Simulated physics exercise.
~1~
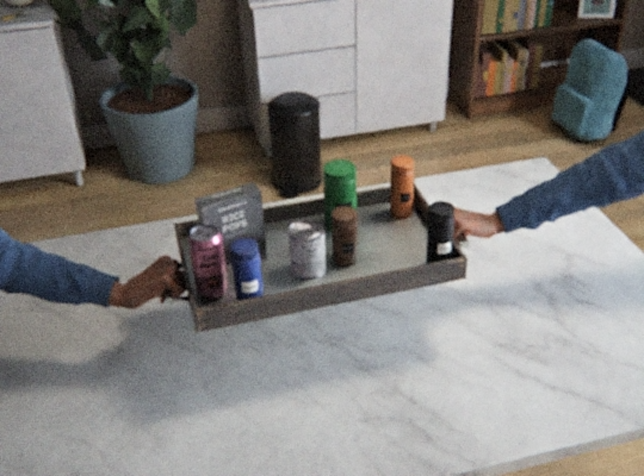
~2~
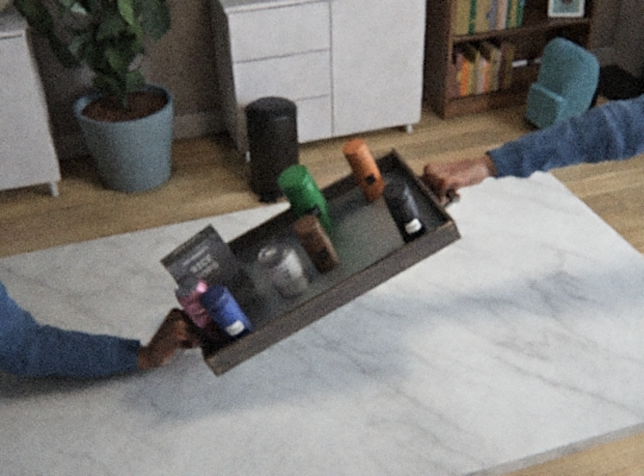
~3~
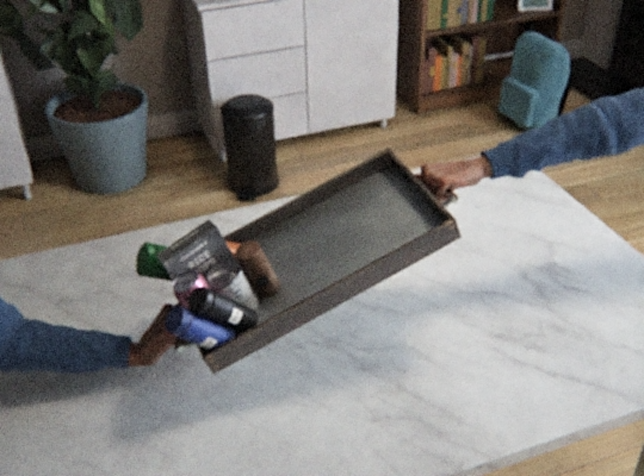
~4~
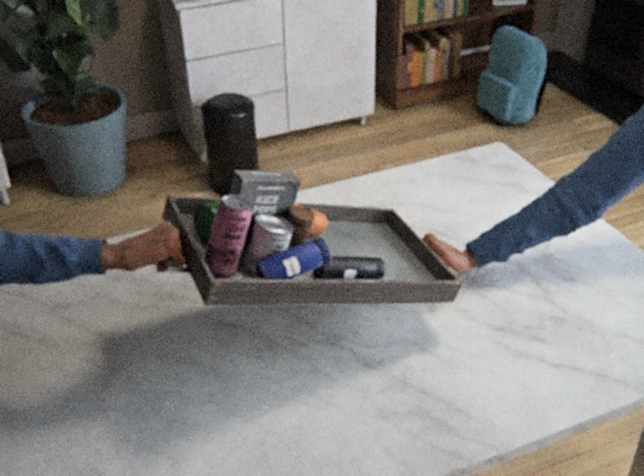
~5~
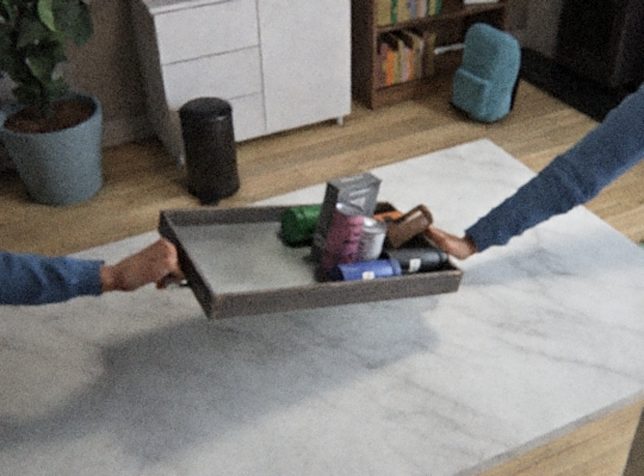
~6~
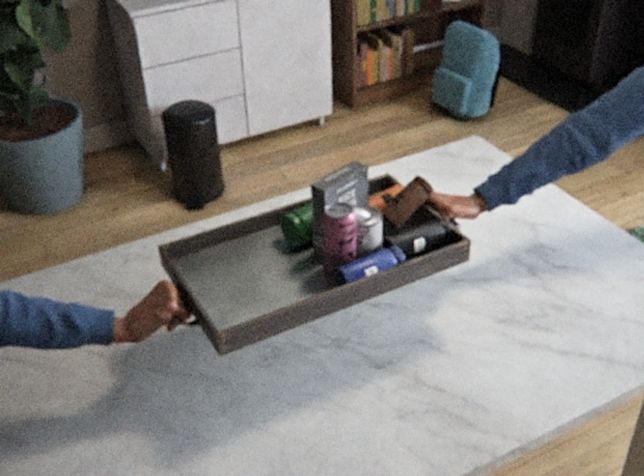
Two hands tip a loaded tray left, then right, leaving its toppled items bunched rightward.
